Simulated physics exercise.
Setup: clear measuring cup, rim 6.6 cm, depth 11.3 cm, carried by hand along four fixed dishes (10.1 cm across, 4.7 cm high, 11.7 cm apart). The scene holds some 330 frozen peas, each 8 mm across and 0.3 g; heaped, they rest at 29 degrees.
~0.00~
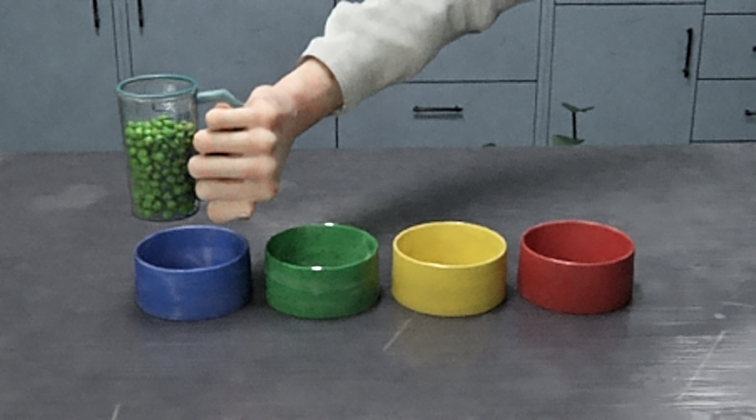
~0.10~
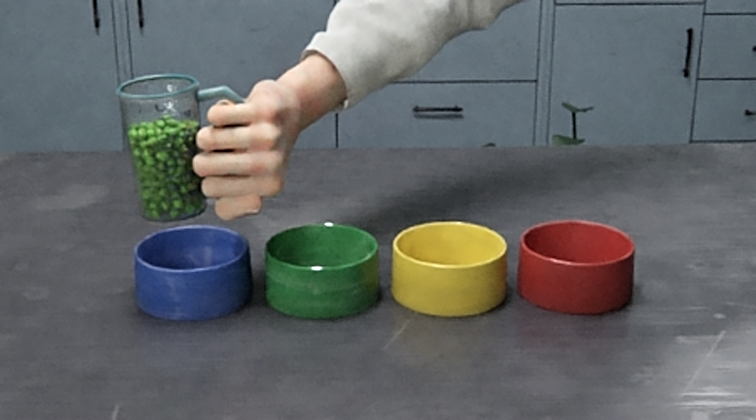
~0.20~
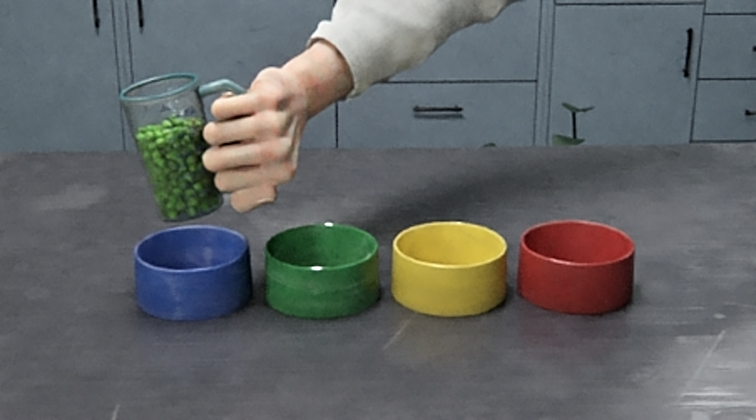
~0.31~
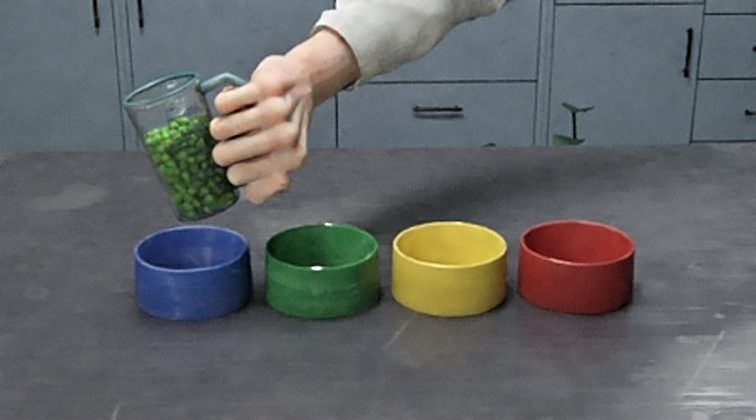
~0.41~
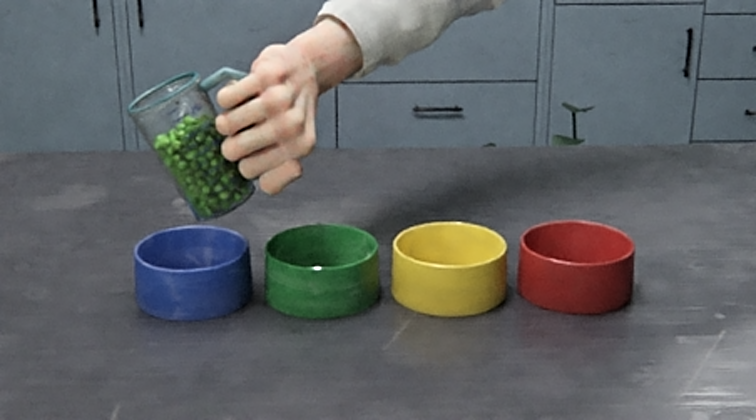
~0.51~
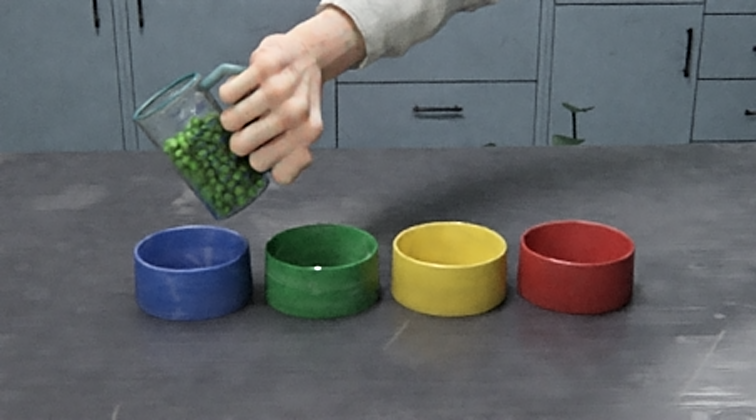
On a dark kitchen countertop, a hand tilts a clear cup of green peas leftward above four coloured dishes, shifting slightly right.
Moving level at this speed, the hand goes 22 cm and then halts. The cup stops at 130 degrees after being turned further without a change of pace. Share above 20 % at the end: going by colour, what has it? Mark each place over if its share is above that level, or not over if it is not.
Red dish: Not over, blue dish: Over, green dish: Over, yellow dish: Not over, counter: Over.
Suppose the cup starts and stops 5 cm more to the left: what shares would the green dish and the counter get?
In that case the green dish gets 0 and the counter 0.
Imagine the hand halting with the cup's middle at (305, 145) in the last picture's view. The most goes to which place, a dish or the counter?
The winner: Blue.
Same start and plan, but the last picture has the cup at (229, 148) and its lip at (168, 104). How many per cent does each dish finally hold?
Red: 0 / blue: 0 / green: 100 / yellow: 0.
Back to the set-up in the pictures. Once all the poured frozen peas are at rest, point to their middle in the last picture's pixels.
My guess is close to (256, 285).
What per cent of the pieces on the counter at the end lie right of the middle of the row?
Roughly 0 per cent of them.
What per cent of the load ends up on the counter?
Roughly 35 percent.
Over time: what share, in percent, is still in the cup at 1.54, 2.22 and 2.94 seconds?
In turn: 95, 0, 0.
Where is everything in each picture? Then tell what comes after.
The first frame shows cup at (162, 149), tilt 0 degrees, lip at (119, 87), moved 0.0 cm; middle of the pieces at (161, 169); blue dish at (192, 248); green dish at (321, 246); yellow dish at (450, 244); red dish at (577, 242).
The second frame shows cup at (166, 149), tilt 3 degrees, lip at (119, 89), moved 0.4 cm; middle of the pieces at (166, 169).
The third frame shows cup at (175, 149), tilt 11 degrees, lip at (122, 95), moved 1.2 cm; middle of the pieces at (178, 169).
The fourth frame shows cup at (185, 149), tilt 18 degrees, lip at (125, 101), moved 2.1 cm; middle of the pieces at (190, 168).
The fifth frame shows cup at (195, 149), tilt 25 degrees, lip at (130, 109), moved 2.9 cm; middle of the pieces at (202, 167).
The sixth frame shows cup at (205, 149), tilt 33 degrees, lip at (135, 117), moved 3.8 cm; middle of the pieces at (214, 166); blue dish at (192, 248); green dish at (321, 246); yellow dish at (450, 244); red dish at (577, 242). Its pace works out near 70 degrees a second; the hand travels 8 cm a second.
Then, at 1.54 s, tilt 107 degrees; cup holds 95 %, blue 5 %.
After 2.22 s, tilt 130 degrees; cup holds 0 %, blue 35 %, green 35 %.
Then, at 2.94 s, tilt 130 degrees; cup holds 0 %, blue 35 %, green 35 %.
At rest (3.2 s), red 0 %, blue 35 %, green 35 %, yellow 0 %, counter 35 %.
